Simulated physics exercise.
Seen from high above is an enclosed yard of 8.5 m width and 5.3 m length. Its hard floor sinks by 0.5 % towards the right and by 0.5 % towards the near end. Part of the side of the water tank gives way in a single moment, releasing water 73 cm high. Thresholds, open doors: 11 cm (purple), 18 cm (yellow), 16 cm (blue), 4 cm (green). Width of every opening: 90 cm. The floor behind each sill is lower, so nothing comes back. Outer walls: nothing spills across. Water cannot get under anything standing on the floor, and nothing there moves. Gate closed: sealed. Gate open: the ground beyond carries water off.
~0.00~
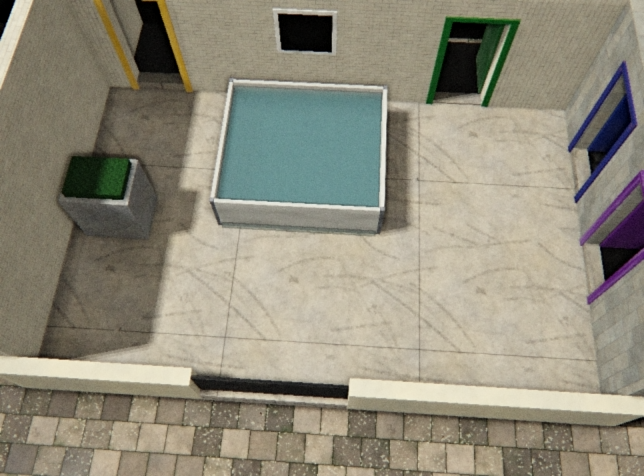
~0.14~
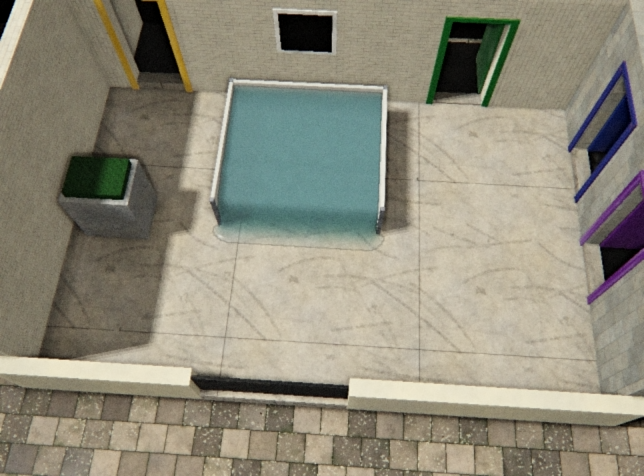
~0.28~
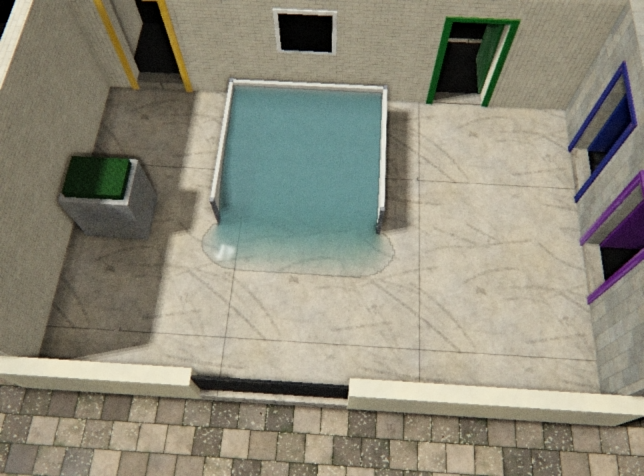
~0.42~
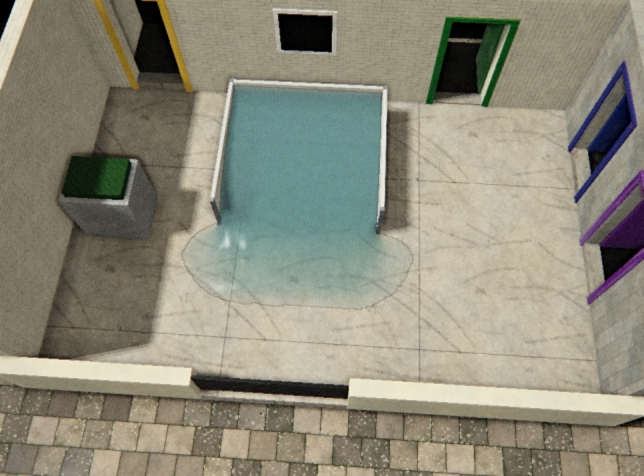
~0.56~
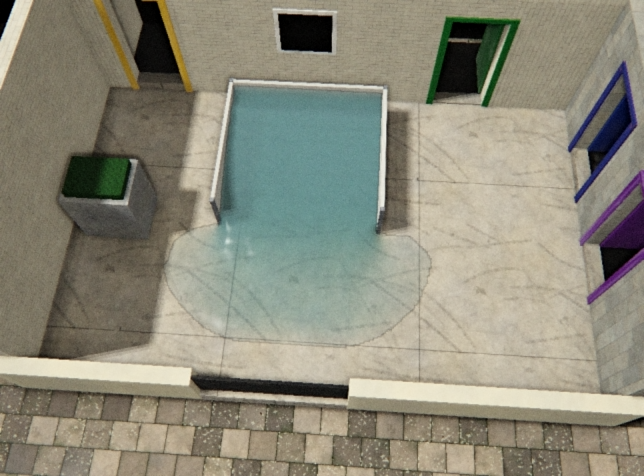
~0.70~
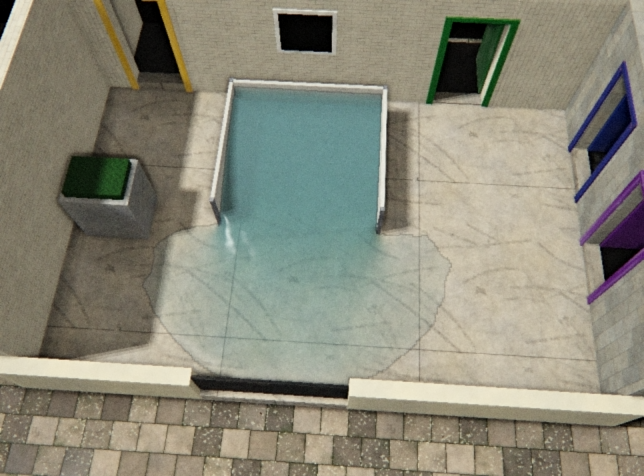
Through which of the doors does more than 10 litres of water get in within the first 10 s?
At the end, purple door: Limit broken; yellow door: Limit unbroken; blue door: Limit unbroken; green door: Limit broken.
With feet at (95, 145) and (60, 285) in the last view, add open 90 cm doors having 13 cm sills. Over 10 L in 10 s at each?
Order as listed: Respected and surpassed.
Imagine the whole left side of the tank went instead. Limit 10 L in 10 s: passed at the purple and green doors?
Checking each door against the limit: Purple tops it, green does not exceed it.
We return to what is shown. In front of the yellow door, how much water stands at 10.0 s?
About 10.5 cm deep.
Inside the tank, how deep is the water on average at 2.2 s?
25 cm.
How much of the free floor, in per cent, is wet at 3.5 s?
Some 60 per cent of the floor is wet.
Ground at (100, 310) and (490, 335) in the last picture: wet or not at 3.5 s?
Soaked, soaked.
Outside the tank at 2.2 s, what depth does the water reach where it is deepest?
Up to near 48 cm.
After 1.4 s water covers 35 % of the floor and is deepest (50 cm) near (274, 371); purple door not reached, yellow door not reached, blue door not reached, green door not reached.
After 2.2 s water covers 40 % of the floor and is deepest (48 cm) near (36, 368); purple door not reached, yellow door not reached, blue door not reached, green door not reached.
After 3.5 s water covers 60 % of the floor and is deepest (42 cm) near (92, 240); purple door 18 cm at the sill, 2 L in, yellow door not reached, blue door 2 cm at the sill, 0 L in, green door not reached.
After 6.0 s water covers 90 % of the floor and is deepest (24 cm) near (566, 131); purple door 15 cm at the sill, 45 L in, yellow door 11 cm at the sill, 0 L in, blue door 9 cm at the sill, 0 L in, green door 11 cm at the sill, 13 L in.
After 10.0 s water covers 100 % of the floor and is deepest (18 cm) near (551, 402); purple door 13 cm at the sill, 59 L in, yellow door 10 cm at the sill, 0 L in, blue door 14 cm at the sill, 1 L in, green door 13 cm at the sill, 99 L in.
